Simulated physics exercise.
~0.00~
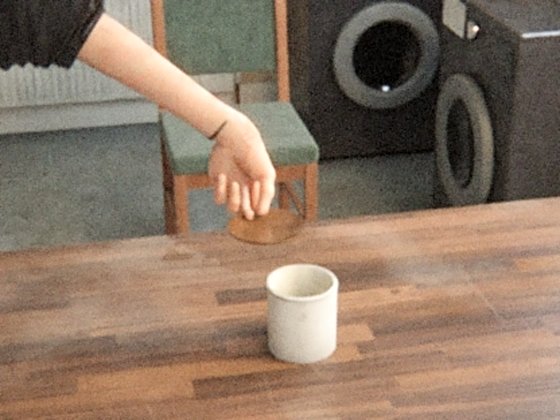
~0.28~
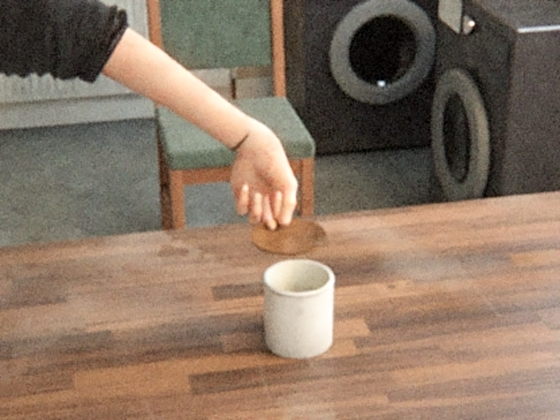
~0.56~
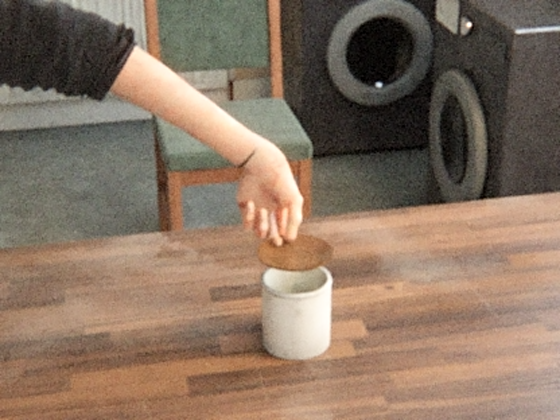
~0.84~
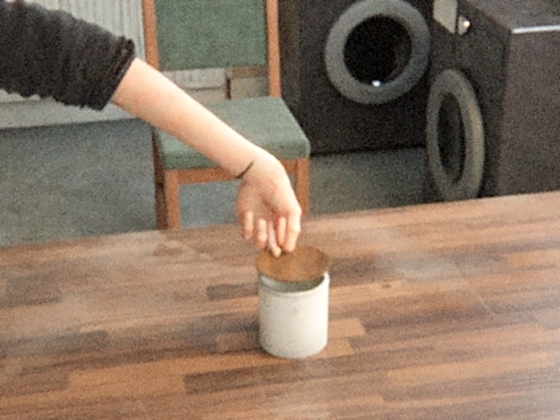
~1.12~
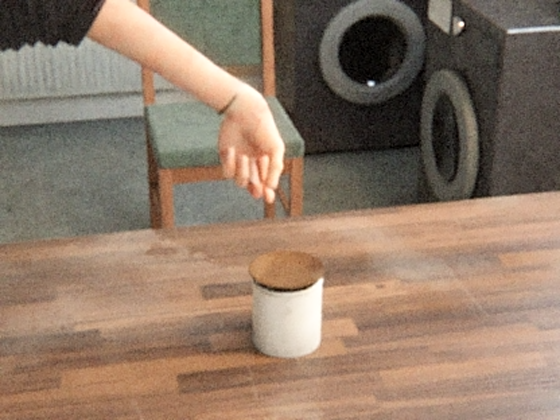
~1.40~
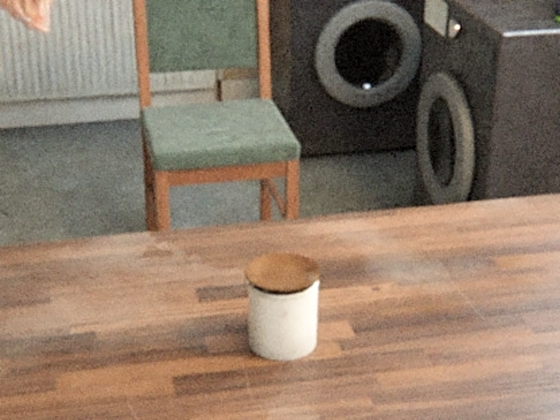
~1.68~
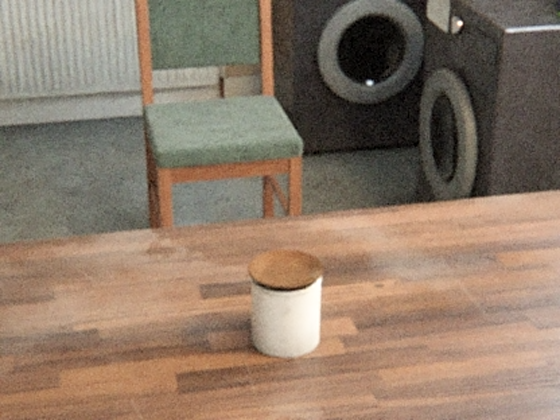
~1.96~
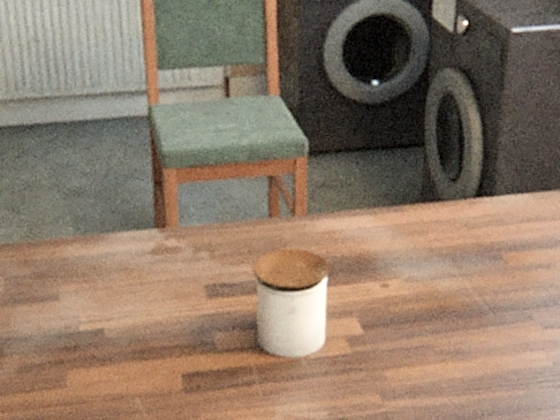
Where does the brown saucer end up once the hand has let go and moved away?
It ends up resting on the rim of the pale container, covering its opening.
